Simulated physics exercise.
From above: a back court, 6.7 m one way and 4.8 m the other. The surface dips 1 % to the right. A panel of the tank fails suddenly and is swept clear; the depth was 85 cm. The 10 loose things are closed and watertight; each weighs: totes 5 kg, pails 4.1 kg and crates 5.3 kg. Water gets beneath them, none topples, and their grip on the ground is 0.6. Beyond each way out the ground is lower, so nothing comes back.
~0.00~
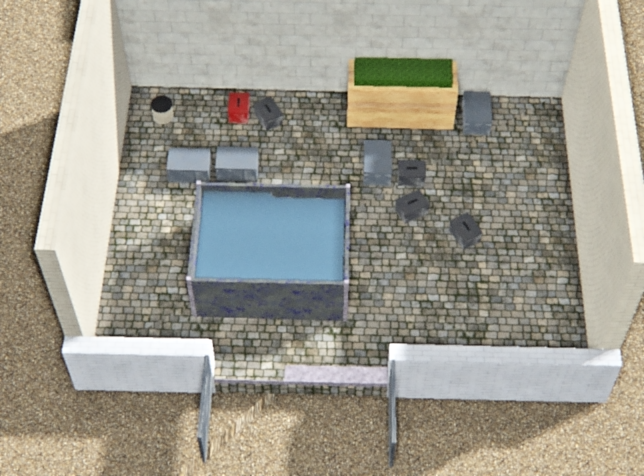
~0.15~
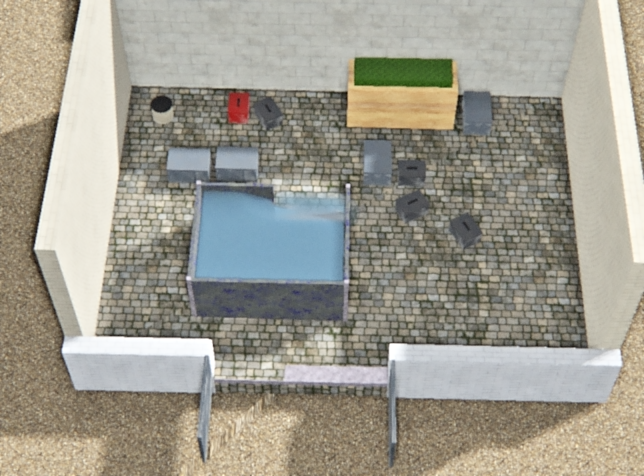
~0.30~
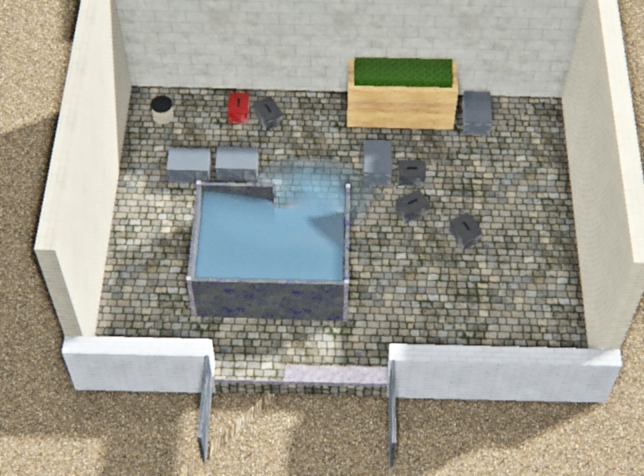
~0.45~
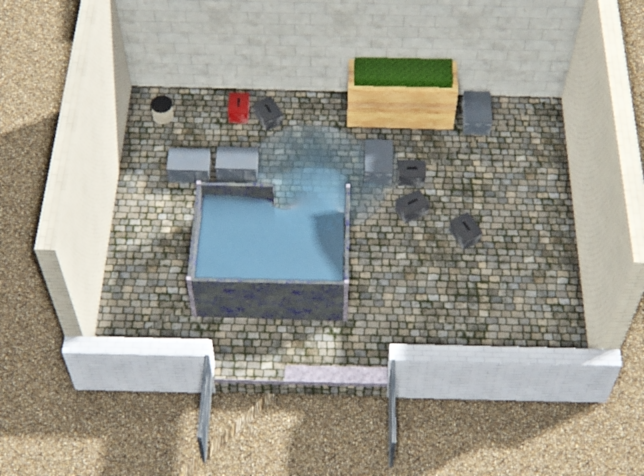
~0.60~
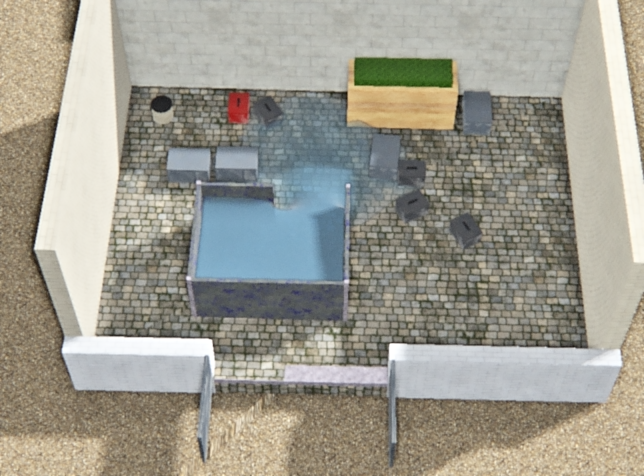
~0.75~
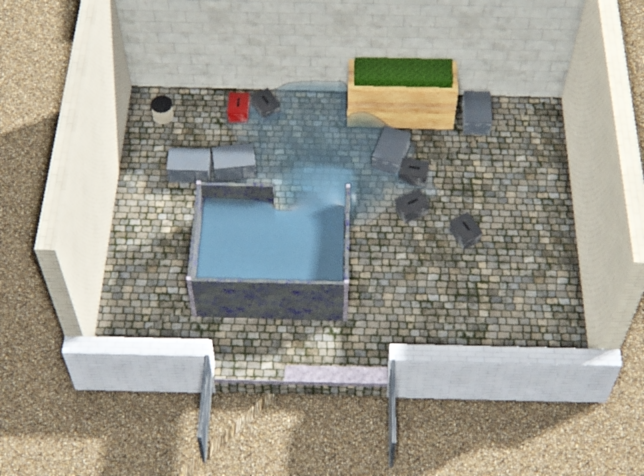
The footage shows a walled paved court from above, where water pours through a gap in the back of a tank and spreads across the paving toward the rear wall, slightly shifting a few of the objects nearby.
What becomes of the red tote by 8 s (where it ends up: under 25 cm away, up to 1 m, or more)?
The red tote ends far away.
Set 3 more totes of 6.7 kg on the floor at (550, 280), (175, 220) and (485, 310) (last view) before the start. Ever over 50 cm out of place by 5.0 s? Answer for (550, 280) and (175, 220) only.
In that order: More, past it.
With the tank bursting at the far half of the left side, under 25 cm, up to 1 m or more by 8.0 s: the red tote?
Then the red tote gets carried off.
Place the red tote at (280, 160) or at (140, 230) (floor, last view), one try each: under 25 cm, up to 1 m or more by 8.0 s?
In that order: It gets carried off; it ends far away.
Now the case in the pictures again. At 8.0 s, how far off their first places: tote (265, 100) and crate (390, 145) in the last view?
In turn: 450 cm, 100 cm.
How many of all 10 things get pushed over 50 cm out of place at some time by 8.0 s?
I count 8.
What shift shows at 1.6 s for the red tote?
About 100 cm.
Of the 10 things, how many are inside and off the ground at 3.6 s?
4 of them.
After 1.6 s the red tote is near (172, 91), 1.0 m from its start, aground; 0 of 10 are out; 2 afloat.
After 3.6 s the red tote is near (152, 258), 3.0 m from its start, afloat; 0 of 10 are out; 4 afloat.
After 5.6 s the red tote is near (275, 332), 4.0 m from its start, aground; 0 of 10 are out; 6 afloat.
After 8.0 s the red tote has gone out; 3 of 10 are out; 5 afloat.
